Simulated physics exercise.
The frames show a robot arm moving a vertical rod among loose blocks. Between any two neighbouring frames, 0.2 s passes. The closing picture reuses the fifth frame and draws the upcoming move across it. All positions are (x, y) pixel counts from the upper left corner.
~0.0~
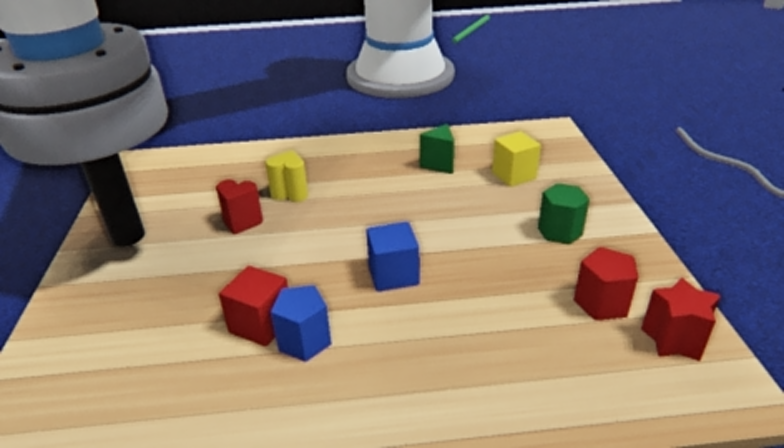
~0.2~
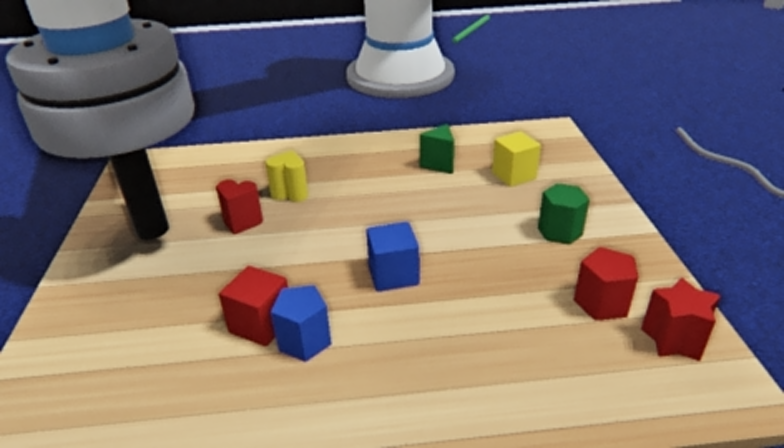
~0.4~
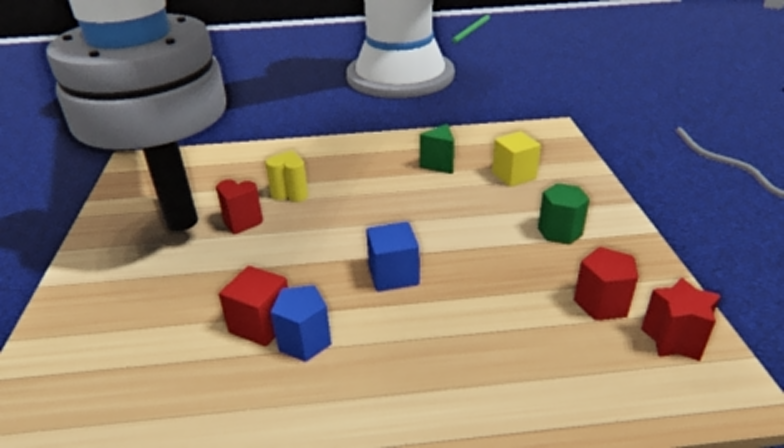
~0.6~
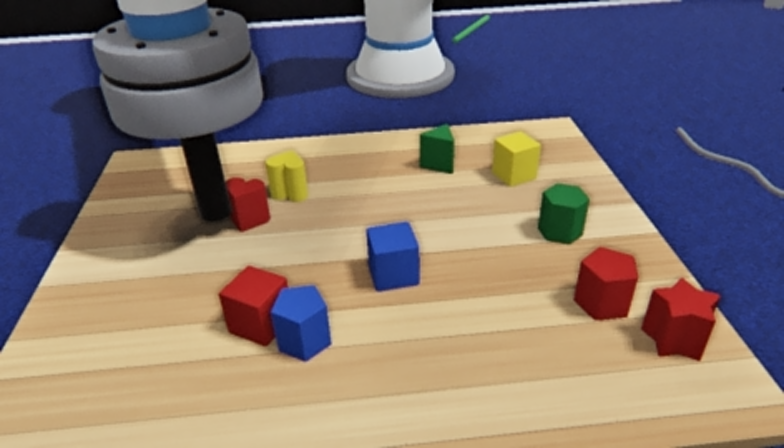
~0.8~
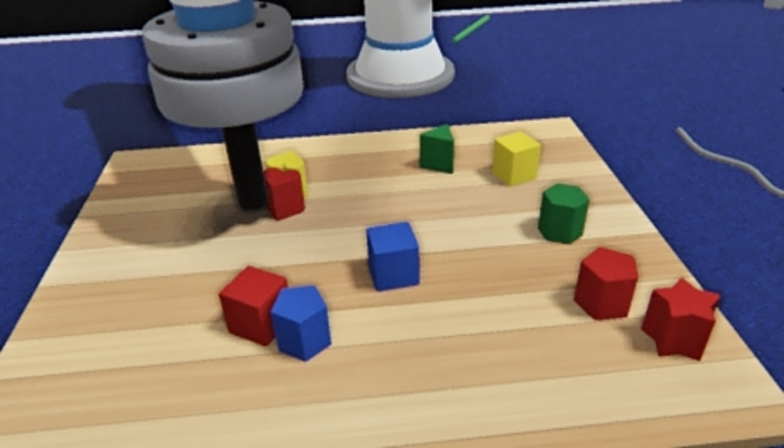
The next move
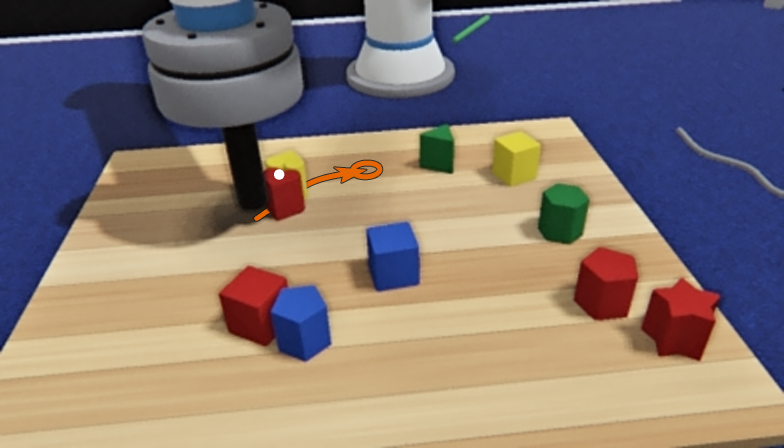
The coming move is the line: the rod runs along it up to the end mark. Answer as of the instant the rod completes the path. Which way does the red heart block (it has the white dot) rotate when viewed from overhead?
My answer: Clockwise.
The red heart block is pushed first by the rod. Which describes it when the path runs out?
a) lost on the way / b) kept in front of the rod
a.
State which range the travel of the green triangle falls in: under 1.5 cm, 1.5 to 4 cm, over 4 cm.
Its displacement is below 1.5 cm.
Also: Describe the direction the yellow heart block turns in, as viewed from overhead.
It spins against the clock.
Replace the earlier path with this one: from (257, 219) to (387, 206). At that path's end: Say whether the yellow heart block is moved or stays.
Somewhere new.
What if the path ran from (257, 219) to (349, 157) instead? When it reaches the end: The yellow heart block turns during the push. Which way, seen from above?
Twists anticlockwise.
The drawn path runs from (257, 219) by way of (289, 196) and (324, 178) to (366, 170); the dot is on the red heart block.
The first path, step by step. One third of the way, rod at (287, 180); red heart block at (312, 164), turned 45° clockwise; yellow heart block at (305, 147), turned 30° anticlockwise.
Two thirds of the way, rod at (322, 163); red heart block at (319, 161), turned 75° clockwise; yellow heart block at (336, 130), turned 40° anticlockwise.
At the end, rod at (365, 154); red heart block at (319, 161), turned 75° clockwise; yellow heart block at (352, 123), turned 95° anticlockwise; green triangle not moved.
